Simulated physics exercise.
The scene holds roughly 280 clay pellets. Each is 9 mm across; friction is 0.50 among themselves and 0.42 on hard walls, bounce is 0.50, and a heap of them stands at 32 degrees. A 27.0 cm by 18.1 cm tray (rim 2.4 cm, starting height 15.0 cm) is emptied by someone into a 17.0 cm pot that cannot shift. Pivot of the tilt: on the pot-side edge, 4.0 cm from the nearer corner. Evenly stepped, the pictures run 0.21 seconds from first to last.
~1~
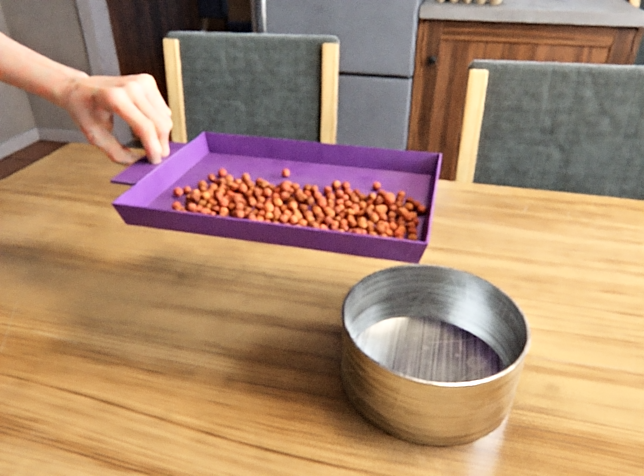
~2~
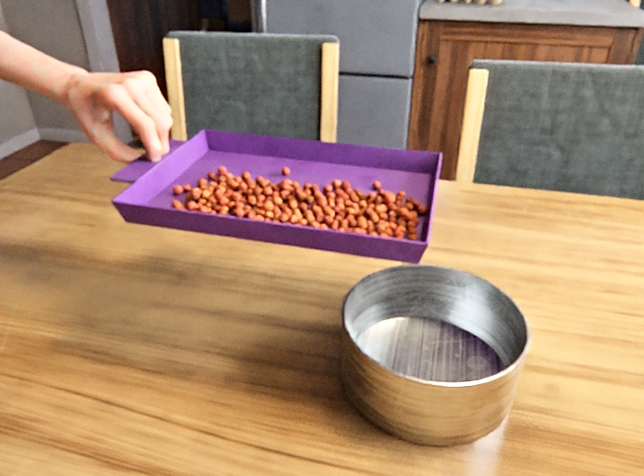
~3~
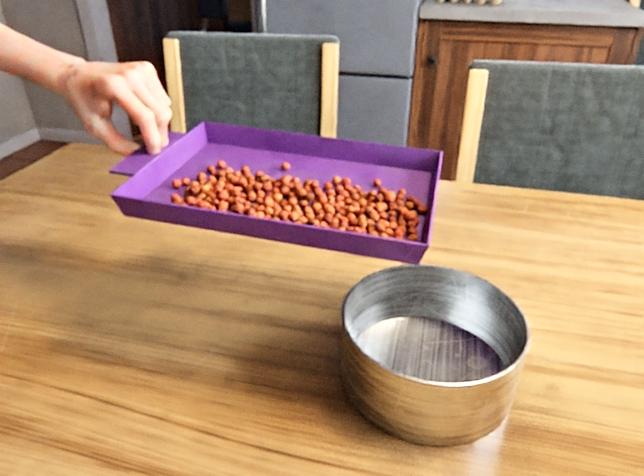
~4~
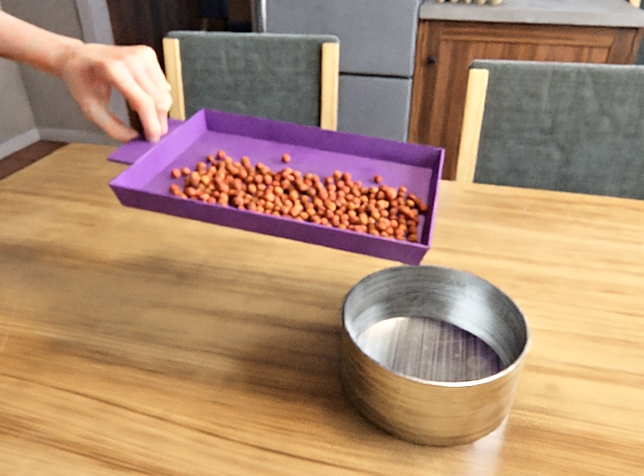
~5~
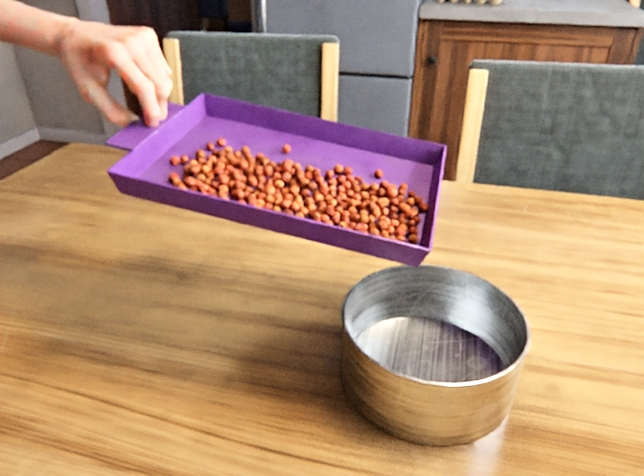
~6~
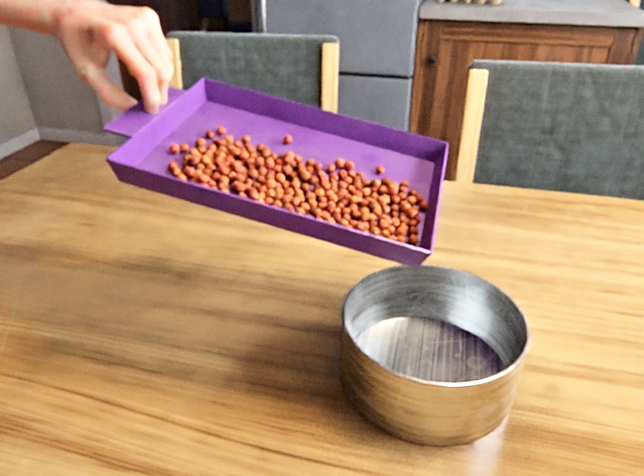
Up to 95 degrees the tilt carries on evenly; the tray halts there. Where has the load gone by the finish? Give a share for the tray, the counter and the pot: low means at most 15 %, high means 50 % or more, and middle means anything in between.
Shares: Tray low, counter low, pot high.
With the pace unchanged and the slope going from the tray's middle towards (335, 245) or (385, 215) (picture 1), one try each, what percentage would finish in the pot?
Roughly 80 per cent on the first try and 80 per cent on the second.
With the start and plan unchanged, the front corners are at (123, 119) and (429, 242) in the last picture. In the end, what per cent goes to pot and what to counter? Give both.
You'd end with pot at 60 and counter at 40.
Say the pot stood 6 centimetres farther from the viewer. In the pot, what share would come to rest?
My estimate: Some 15 per cent.
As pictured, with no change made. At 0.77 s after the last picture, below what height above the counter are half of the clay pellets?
The halfway mark is near 22 cm.
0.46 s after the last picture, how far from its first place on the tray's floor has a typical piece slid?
About 2 cm.
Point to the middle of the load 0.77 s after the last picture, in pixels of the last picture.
Approx. (407, 188).
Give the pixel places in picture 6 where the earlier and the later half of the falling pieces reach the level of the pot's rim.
First near (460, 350), then at (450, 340).
Then, 0.46 s after the last picture, tilt 52 degrees; the tray holds 100 %, the pot 0 %.
Then, 0.77 s after the last picture, tilt 78 degrees; the tray holds 95 %, the pot 5 %.
Then, 1.18 s after the last picture, tilt 95 degrees; the tray holds 5 %, the pot 85 %.
In the end, tray 0 %, counter 5 %, pot 95 %.
